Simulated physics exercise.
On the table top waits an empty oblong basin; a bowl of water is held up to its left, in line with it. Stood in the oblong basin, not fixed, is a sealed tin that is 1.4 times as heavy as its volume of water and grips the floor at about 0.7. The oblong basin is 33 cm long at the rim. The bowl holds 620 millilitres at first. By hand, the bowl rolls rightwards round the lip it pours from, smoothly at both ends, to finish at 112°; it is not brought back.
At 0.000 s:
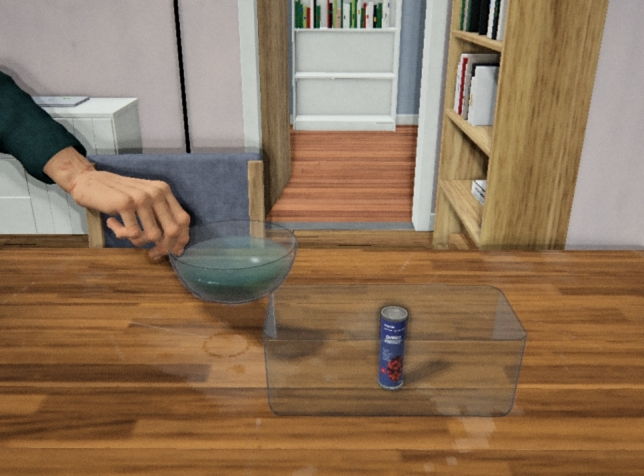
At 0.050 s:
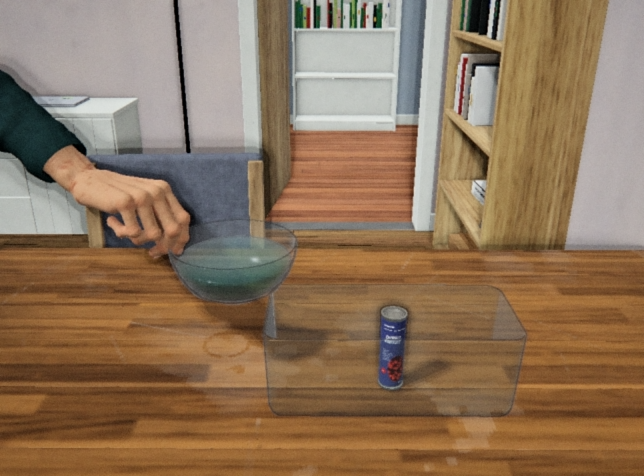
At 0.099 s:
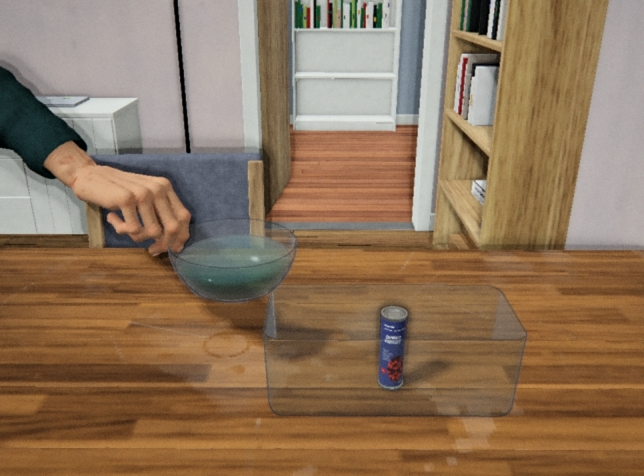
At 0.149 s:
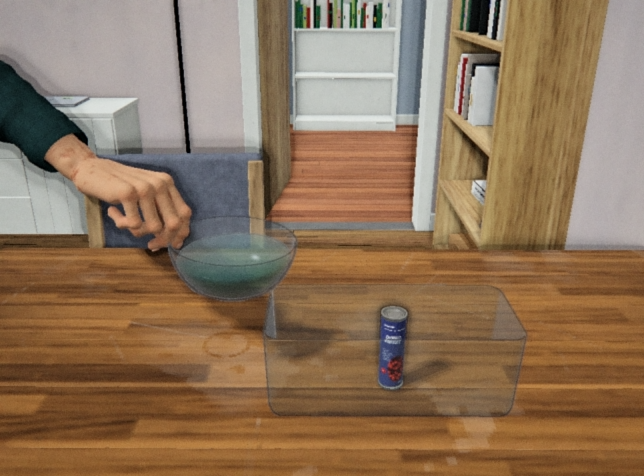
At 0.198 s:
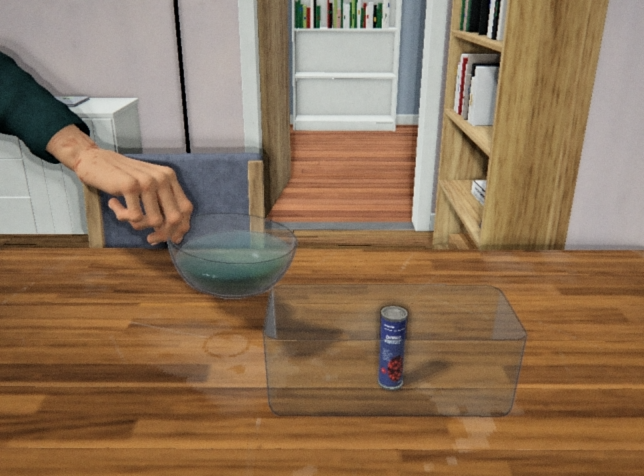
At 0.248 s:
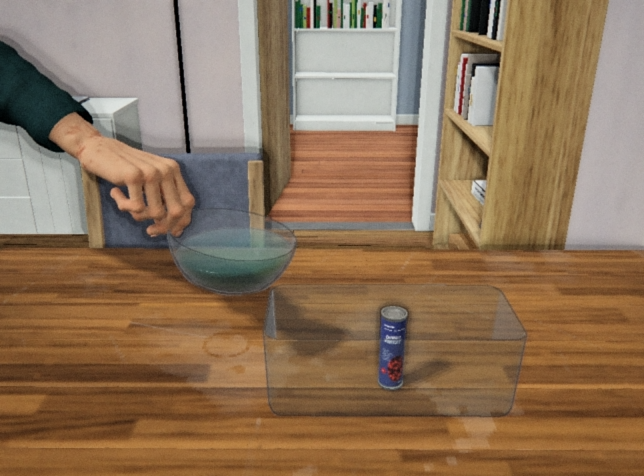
A hand in a dark green sleeve holds a clear glass bowl of blue-green water above the left of a wooden table, seen from the front and slightly above in a room with a doorway and bookshelves behind. To its right sits a clear oblong basin with a blue tin standing inside. The hand slowly tilts the bowl slightly rightwards, while the view stays still.
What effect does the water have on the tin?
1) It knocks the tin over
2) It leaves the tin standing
2.
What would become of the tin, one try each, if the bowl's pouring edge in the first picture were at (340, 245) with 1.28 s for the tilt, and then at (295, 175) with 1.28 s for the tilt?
In the first try it remains standing; in the second it remains standing.
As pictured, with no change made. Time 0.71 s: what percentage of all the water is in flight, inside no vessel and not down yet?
Roughly 38 percent.
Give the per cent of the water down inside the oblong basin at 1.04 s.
Some 92 percent.
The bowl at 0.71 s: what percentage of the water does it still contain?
Close to 50 in a hundred.
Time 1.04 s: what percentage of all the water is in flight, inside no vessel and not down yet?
Airborne fraction: Approx. 8 %.
By 0.71 s the tilt is 65° and 50 per cent is still to pour; the tin stands where it began.
By 1.04 s the tilt is 103° and 0 per cent is still to pour; the tin stands where it began.
By 1.40 s the tilt is 112° and 0 per cent is still to pour; the tin stands where it began.
By 1.78 s the tilt is 112° and 0 per cent is still to pour; the tin stands where it began.
At rest the tin stands where it began.
